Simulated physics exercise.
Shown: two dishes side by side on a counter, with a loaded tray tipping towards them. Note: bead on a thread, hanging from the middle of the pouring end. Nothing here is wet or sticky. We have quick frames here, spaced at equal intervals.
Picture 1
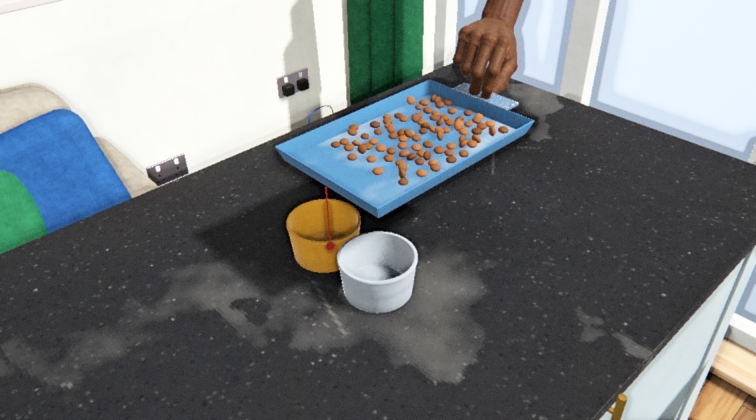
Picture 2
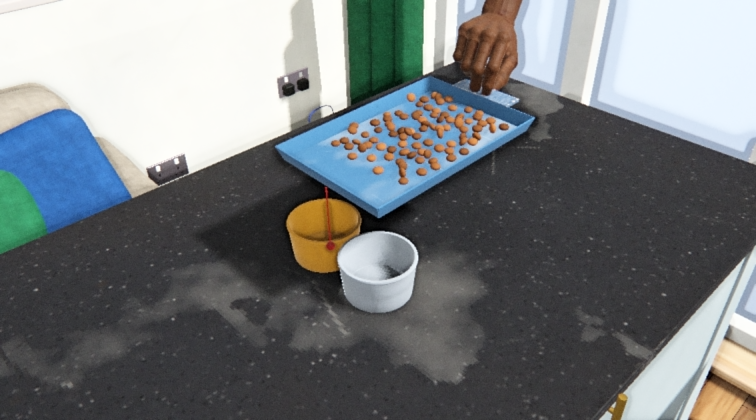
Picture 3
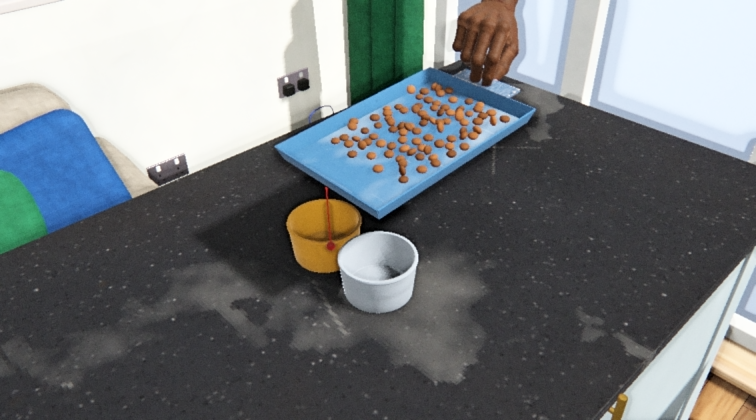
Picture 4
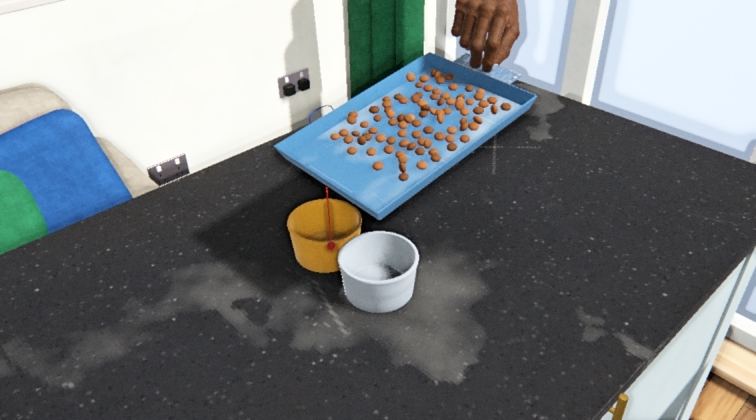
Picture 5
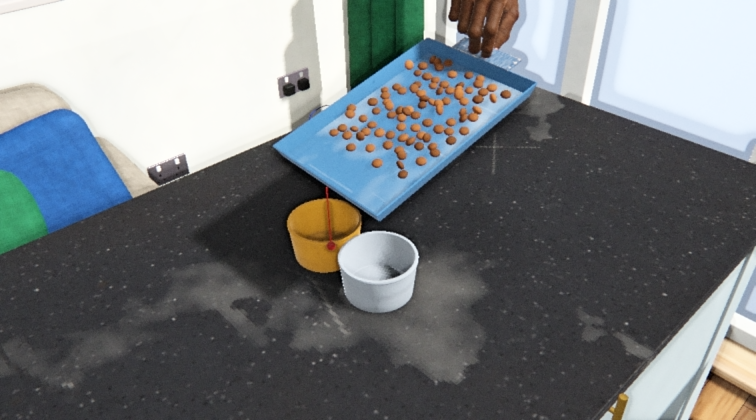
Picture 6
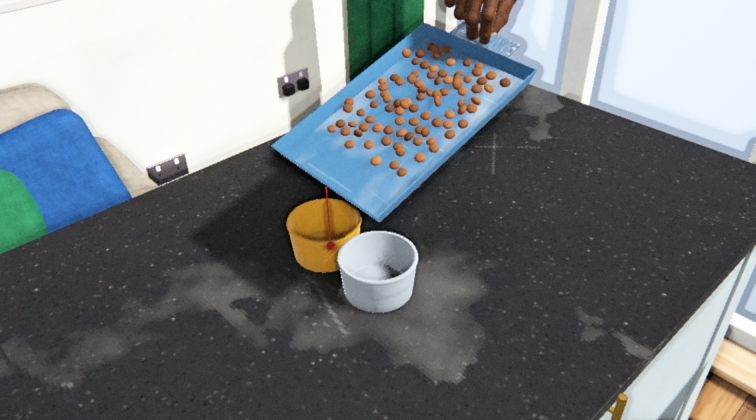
Blue tray of brown kibble tilting gradually on a dark counter, a hand raising its far end behind orange and white dishes.
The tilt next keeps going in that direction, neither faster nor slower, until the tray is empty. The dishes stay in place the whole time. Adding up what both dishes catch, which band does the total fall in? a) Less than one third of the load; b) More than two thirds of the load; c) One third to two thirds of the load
a.
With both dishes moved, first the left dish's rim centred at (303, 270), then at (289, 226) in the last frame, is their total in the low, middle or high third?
Try one: Beyond two thirds; try two: Less than a third.
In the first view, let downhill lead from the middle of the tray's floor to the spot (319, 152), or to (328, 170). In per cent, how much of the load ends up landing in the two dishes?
Roughly 30 percent, then 0 percent.
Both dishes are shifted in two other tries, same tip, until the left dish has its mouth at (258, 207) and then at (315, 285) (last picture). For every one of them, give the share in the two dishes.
In the first position around 0 percent, in the second around 70 percent.
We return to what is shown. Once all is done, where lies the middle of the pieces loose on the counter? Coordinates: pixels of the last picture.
Look around (309, 353) in the last picture.
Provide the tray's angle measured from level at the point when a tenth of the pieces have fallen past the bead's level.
Around 70° at that moment.
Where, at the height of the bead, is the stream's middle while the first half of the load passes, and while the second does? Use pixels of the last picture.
First around (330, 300), afterwards around (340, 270).
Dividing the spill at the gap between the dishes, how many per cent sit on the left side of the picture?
Roughly 80 in a hundred.
Shortly afterwards, tray tipped steeply; the bulk on the tray; near a quarter in the air.
Next, tray tipped past a quarter turn; near a quarter on the tray; the bulk outside both; a little in the air.
Some moments later, tray tipped past a quarter turn; the whole lot outside both.
In the end, tray tipped past a quarter turn; none at all in the right dish; none at all in the left dish; the whole lot outside both.
